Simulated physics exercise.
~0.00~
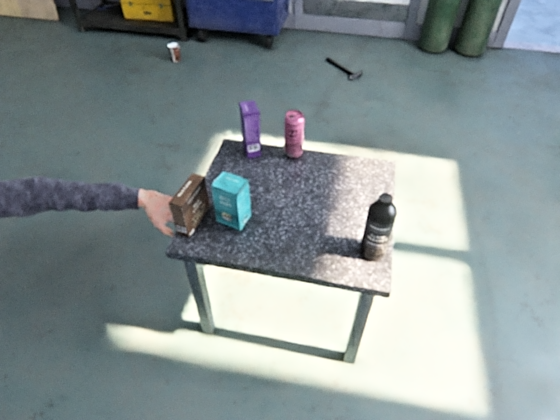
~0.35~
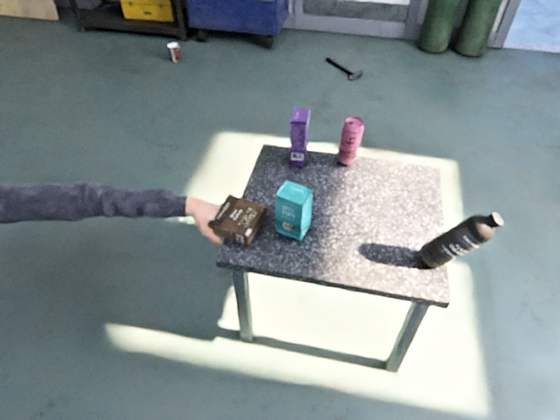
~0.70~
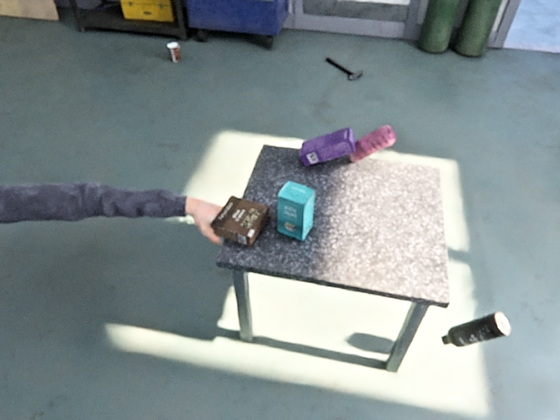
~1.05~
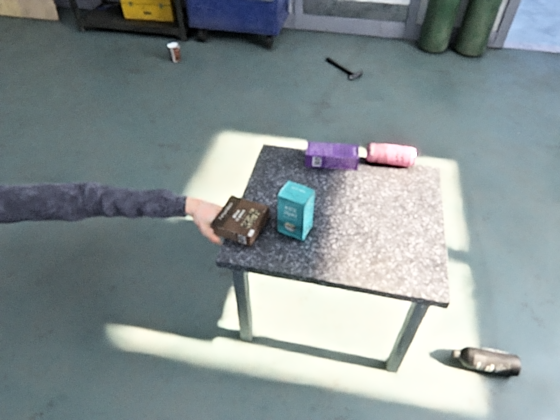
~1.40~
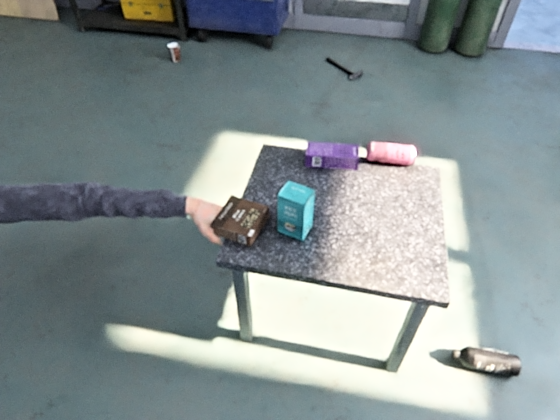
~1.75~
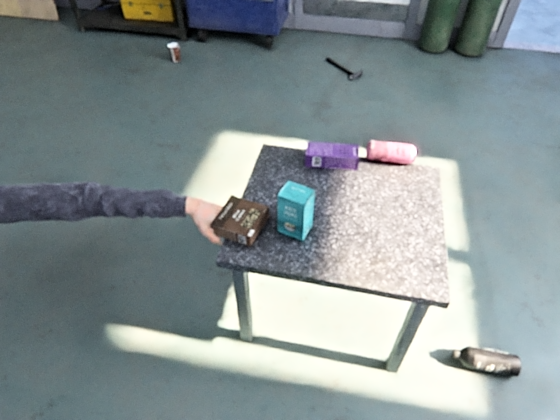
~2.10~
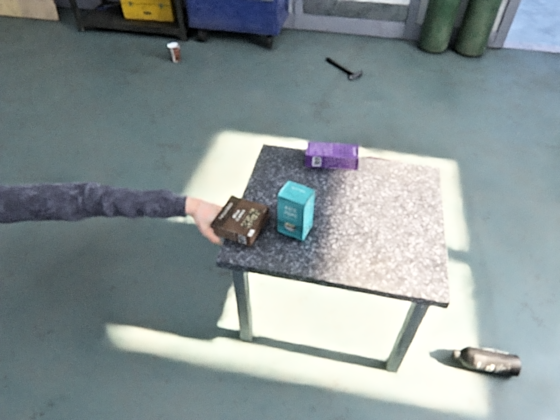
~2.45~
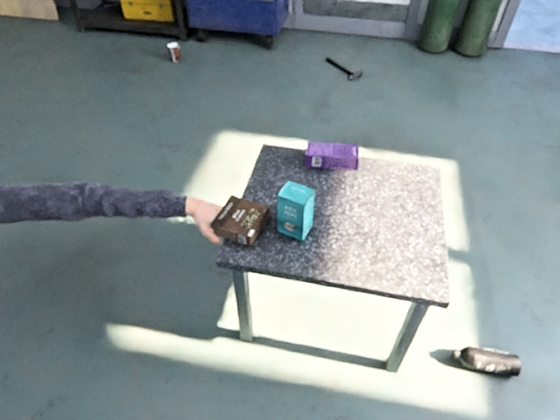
At first, a purple carton, a pink can, a turquoise carton, a brown packet and a black bottle stand on a small speckled table, with a hand reaching in from the left beside the packet. The table shifts right as the arm extends, and the packet tips over while the bottle leans at the right edge. The bottle then drops to the floor, and the purple carton and can topple near the back edge. After lying there briefly, the can disappears from the tabletop. The turquoise carton still stands, with the purple carton and packet lying on the table.
